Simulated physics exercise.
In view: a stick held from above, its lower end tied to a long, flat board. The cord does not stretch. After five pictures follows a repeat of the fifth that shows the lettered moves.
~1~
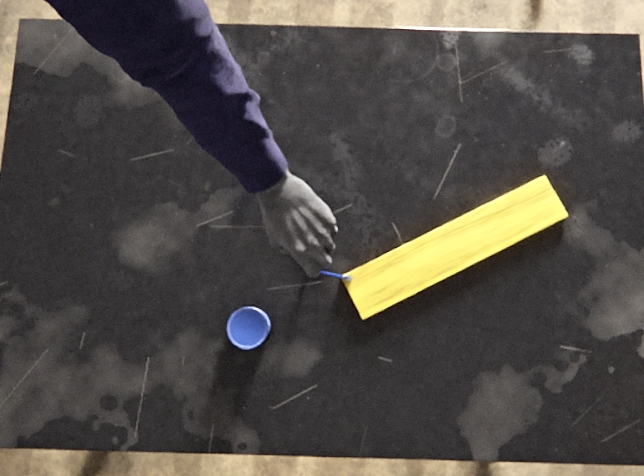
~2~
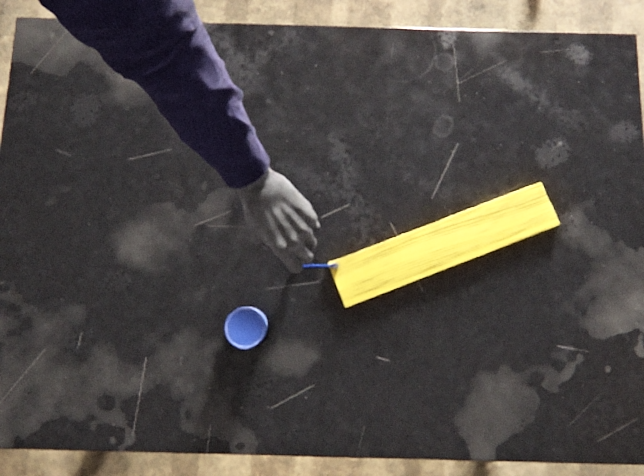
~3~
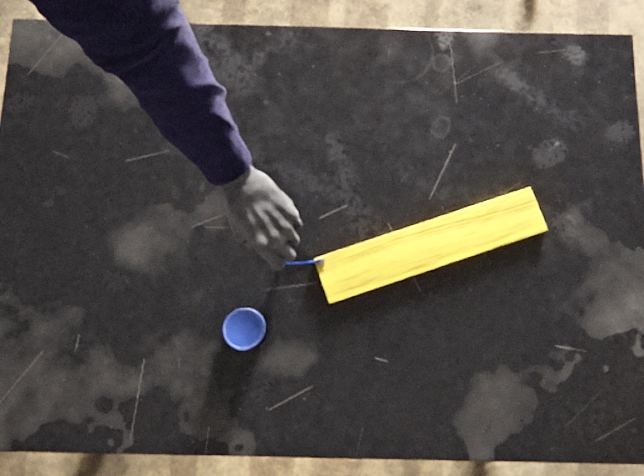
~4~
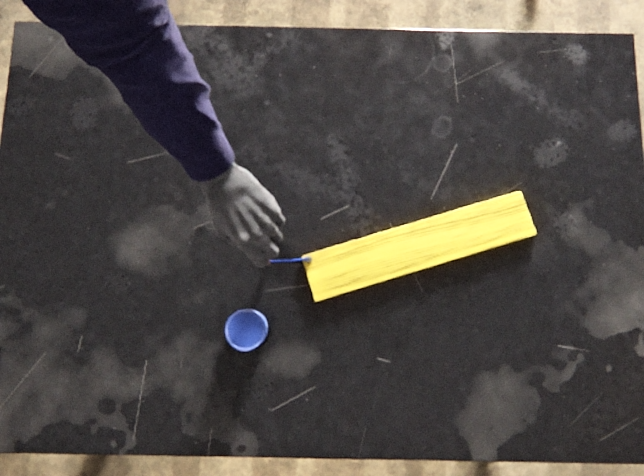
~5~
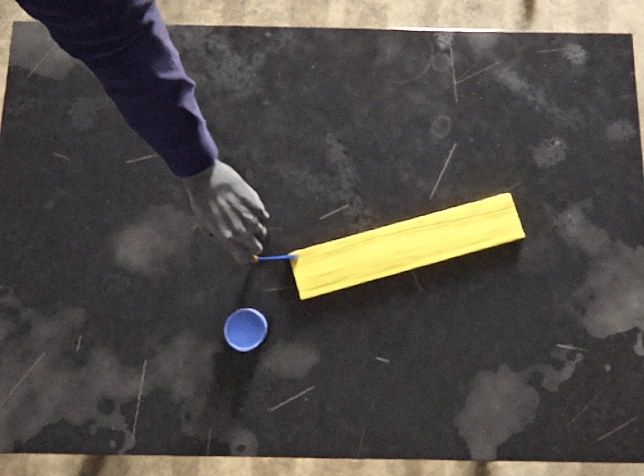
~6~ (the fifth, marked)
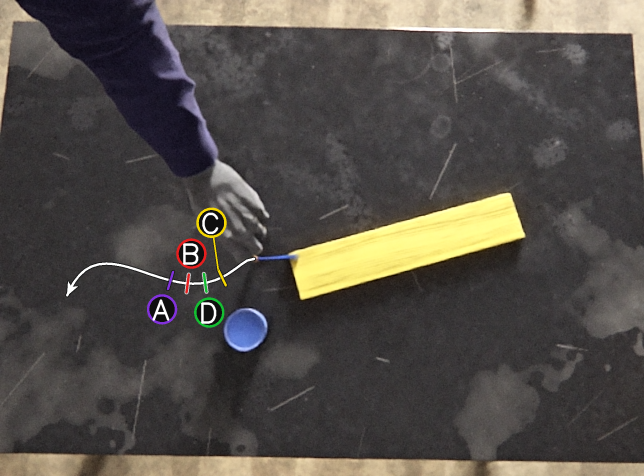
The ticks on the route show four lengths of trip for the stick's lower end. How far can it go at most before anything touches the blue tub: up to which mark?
The farthest safe stop is C.
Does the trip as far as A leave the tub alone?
For that mark, no.
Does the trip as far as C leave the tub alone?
Yes.
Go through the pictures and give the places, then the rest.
The first frame shows yellow board (456, 246); blue tub (250, 328).
The second frame shows yellow board (445, 244); blue tub (247, 327).
The third frame shows yellow board (432, 244); blue tub (245, 329).
The fourth frame shows yellow board (420, 245); blue tub (248, 330).
The fifth frame shows yellow board (407, 245); blue tub (247, 329).
On the marked copy, A at (170, 280); B at (188, 284); C at (222, 277); D at (205, 283); the route from (254, 259) via (156, 277) to (67, 296).
Following C. Soon after the start, foot of the stick (243, 263), middle of the board (396, 246).
Later, foot of the stick (233, 271), middle of the board (385, 249).
In the end, foot of the stick (222, 277), middle of the board (374, 251); nothing has been touched.
As for the rest, A is too far, the tub has been hit; B is too far, the tub has been hit; D is too far, the tub has been hit.
